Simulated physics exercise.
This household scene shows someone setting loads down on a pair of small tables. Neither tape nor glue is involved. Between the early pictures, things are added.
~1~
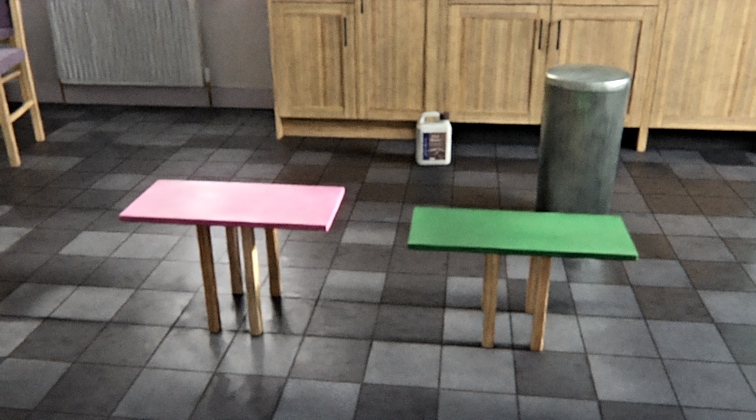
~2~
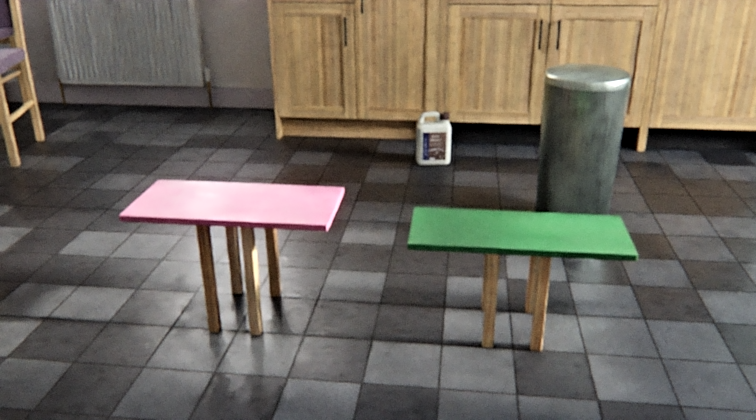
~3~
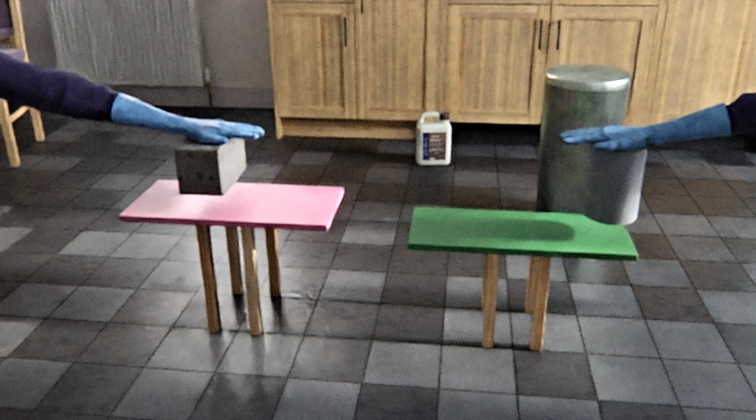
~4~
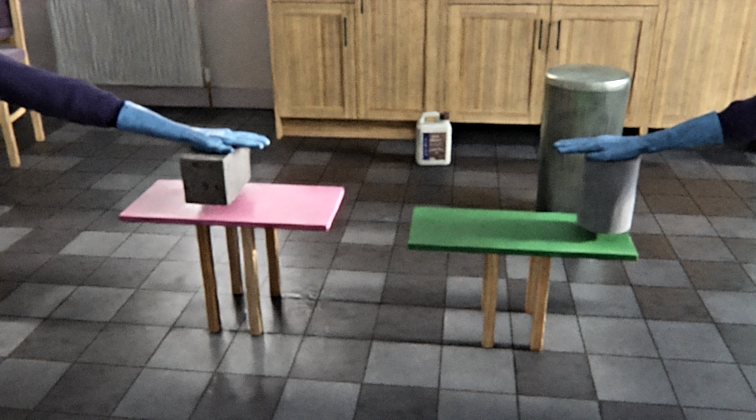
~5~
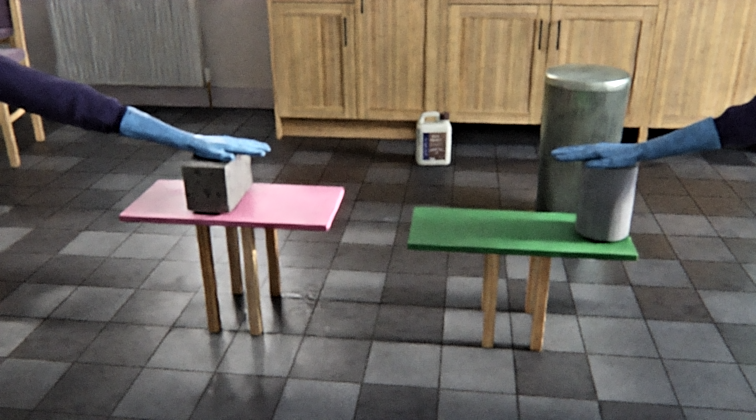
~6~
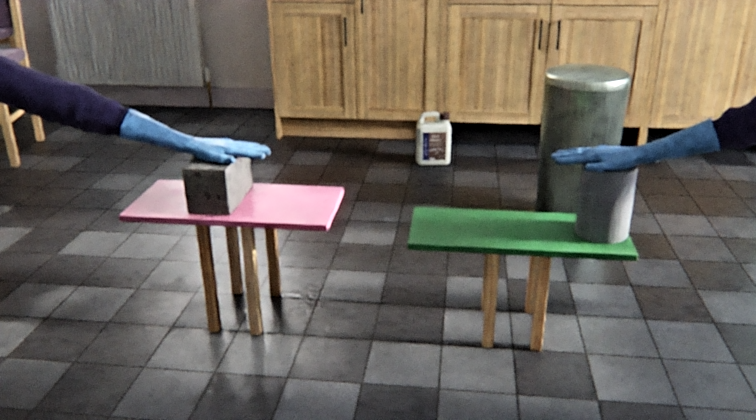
In a kitchen, gloved hands lower a grey block and a grey cylinder onto two small tables.
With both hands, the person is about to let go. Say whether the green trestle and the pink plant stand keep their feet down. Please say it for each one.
Chances are the green trestle won't go down; chances are the pink plant stand won't go down.
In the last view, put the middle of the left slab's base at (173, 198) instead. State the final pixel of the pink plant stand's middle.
It comes to a stop at (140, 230).
Then, 0.40 s past the last view, green trestle at rest near (518, 232); pink plant stand at rest near (236, 204).
Finally, the green trestle keeps steady, near (518, 232); the pink plant stand keeps steady, near (236, 204).
